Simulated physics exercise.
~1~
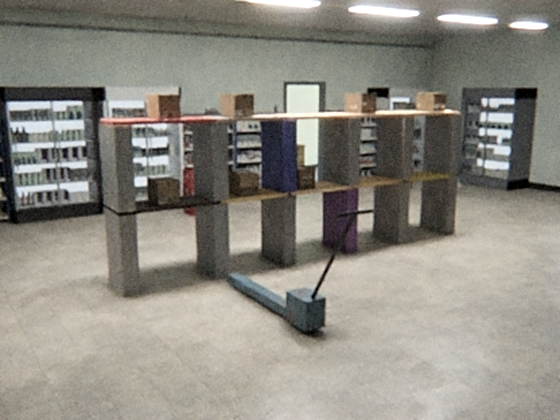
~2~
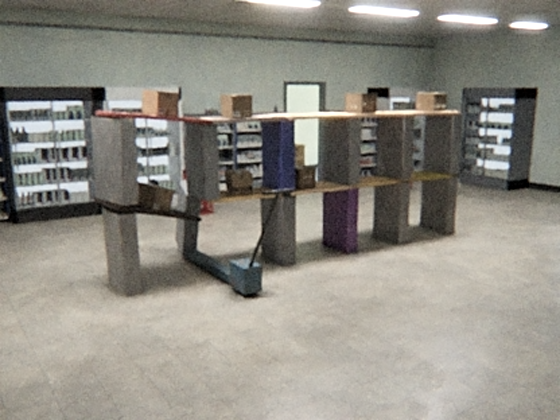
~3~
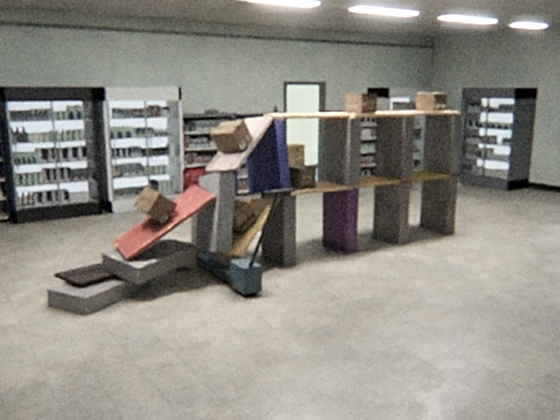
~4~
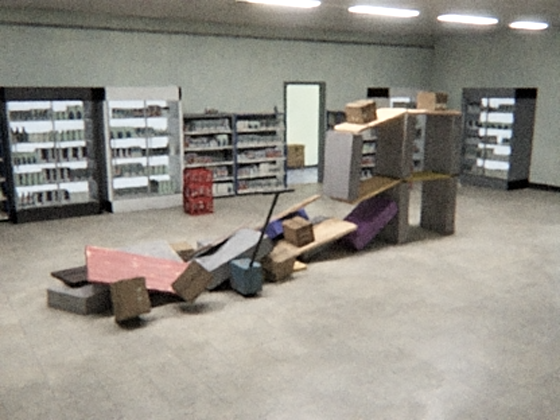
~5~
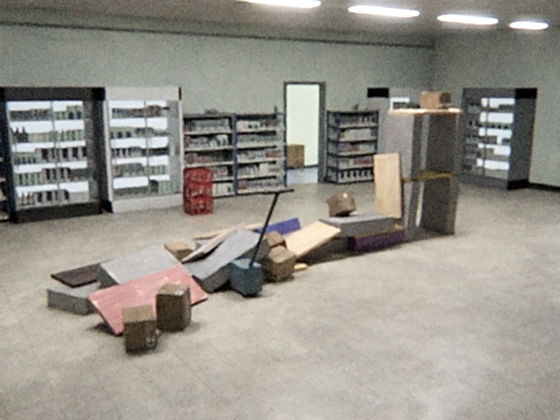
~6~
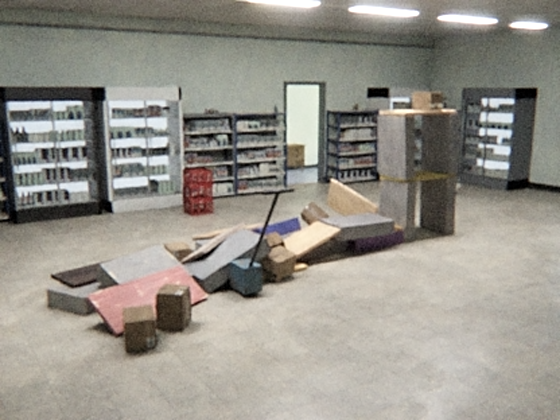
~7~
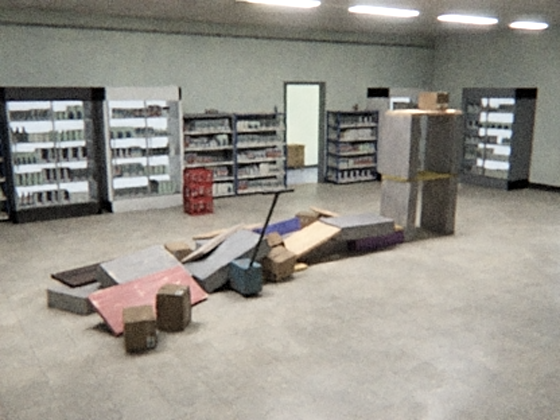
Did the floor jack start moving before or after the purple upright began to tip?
The floor jack started moving before the purple upright did. It slid toward the left part of the shelf while the purple upright was still standing straight, and that upright only tipped later as the collapse spread right.
